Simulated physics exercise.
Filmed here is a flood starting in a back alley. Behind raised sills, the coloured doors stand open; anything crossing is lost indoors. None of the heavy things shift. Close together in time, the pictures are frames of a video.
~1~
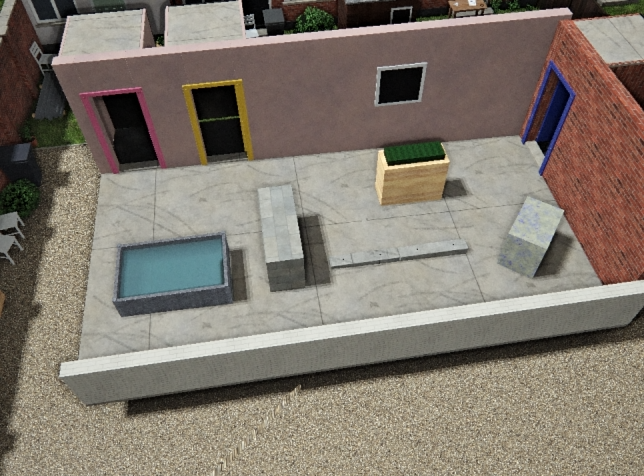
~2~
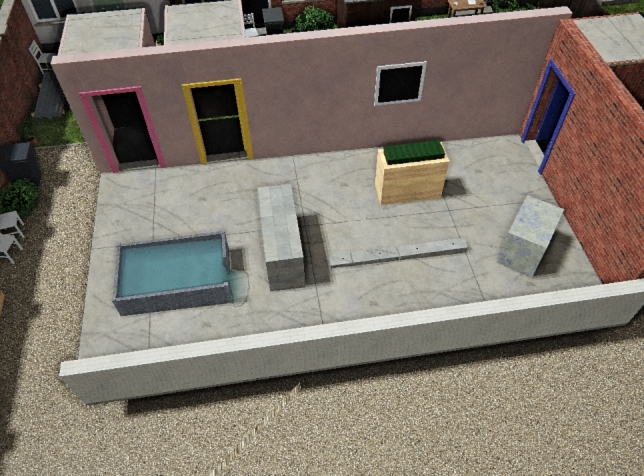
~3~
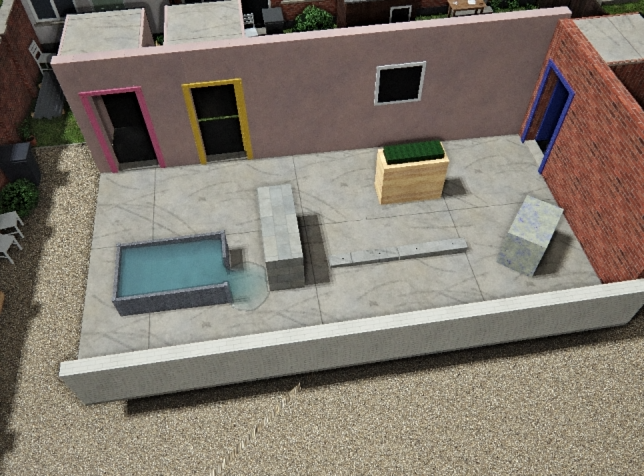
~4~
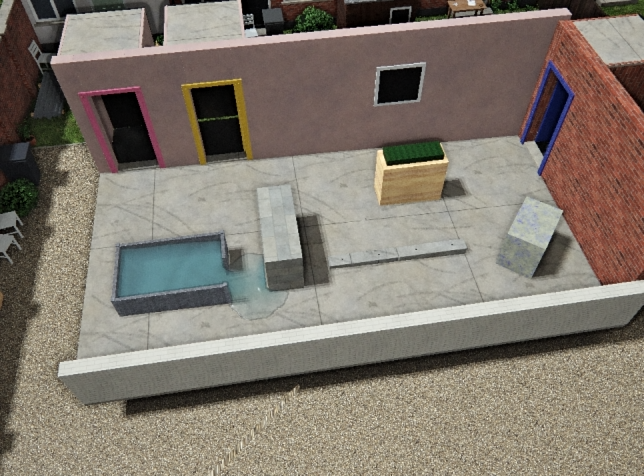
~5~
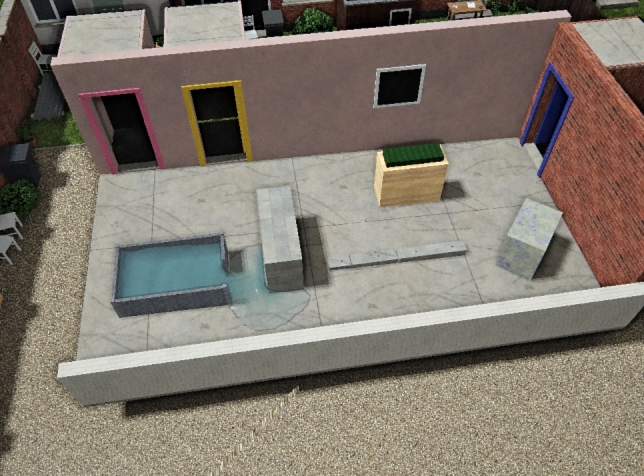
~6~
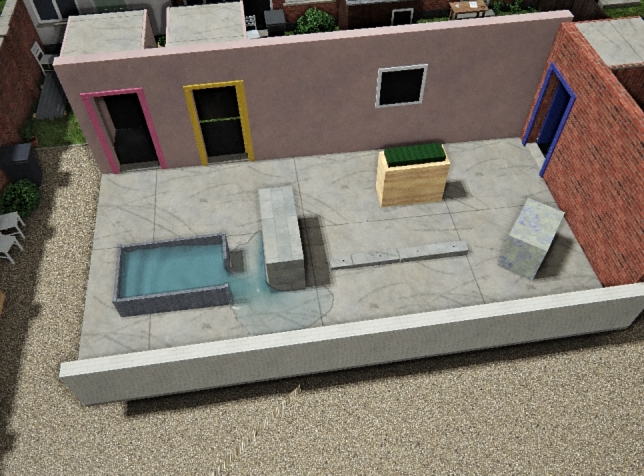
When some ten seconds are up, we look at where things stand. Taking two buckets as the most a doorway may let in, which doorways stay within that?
As I see it, the blue door is not swamped. The yellow door is swamped. The pink door is not swamped.
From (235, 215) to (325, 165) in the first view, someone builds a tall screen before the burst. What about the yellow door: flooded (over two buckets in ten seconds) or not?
The yellow door falls short.
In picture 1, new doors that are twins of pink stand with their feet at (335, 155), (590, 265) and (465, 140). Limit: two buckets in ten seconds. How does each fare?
Reading them off: Comes out lower, comes out higher, comes out lower.
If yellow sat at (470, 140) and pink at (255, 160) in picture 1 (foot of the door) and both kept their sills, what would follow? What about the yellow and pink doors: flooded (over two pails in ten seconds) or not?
Result - the yellow door stays within limits while the pink door exceeds the limit.
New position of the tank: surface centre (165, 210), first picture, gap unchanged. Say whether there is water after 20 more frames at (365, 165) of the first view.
Outcome at that point: Waterlogged.
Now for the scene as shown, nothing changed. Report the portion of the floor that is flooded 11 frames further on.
About 20 per cent.
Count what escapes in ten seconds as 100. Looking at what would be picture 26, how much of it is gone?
It would be around 40 %.
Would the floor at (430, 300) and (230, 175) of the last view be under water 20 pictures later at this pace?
In order: Swamped and swamped.
A moment on, water covers 10 % of the floor; the blue door not reached, the yellow door not reached, the pink door not reached.
Next, water covers 20 % of the floor; the blue door not reached, the yellow door wet at the sill, nothing in, the pink door not reached.
Then, water covers 35 % of the floor; the blue door not reached, the yellow door over two buckets in, the pink door wet at the sill, nothing in.
Later, water covers 45 % of the floor; the blue door not reached, the yellow door over two buckets in, the pink door wet at the sill, nothing in.
In the end, water covers 55 % of the floor; the blue door under two buckets in, the yellow door over two buckets in, the pink door wet at the sill, nothing in.
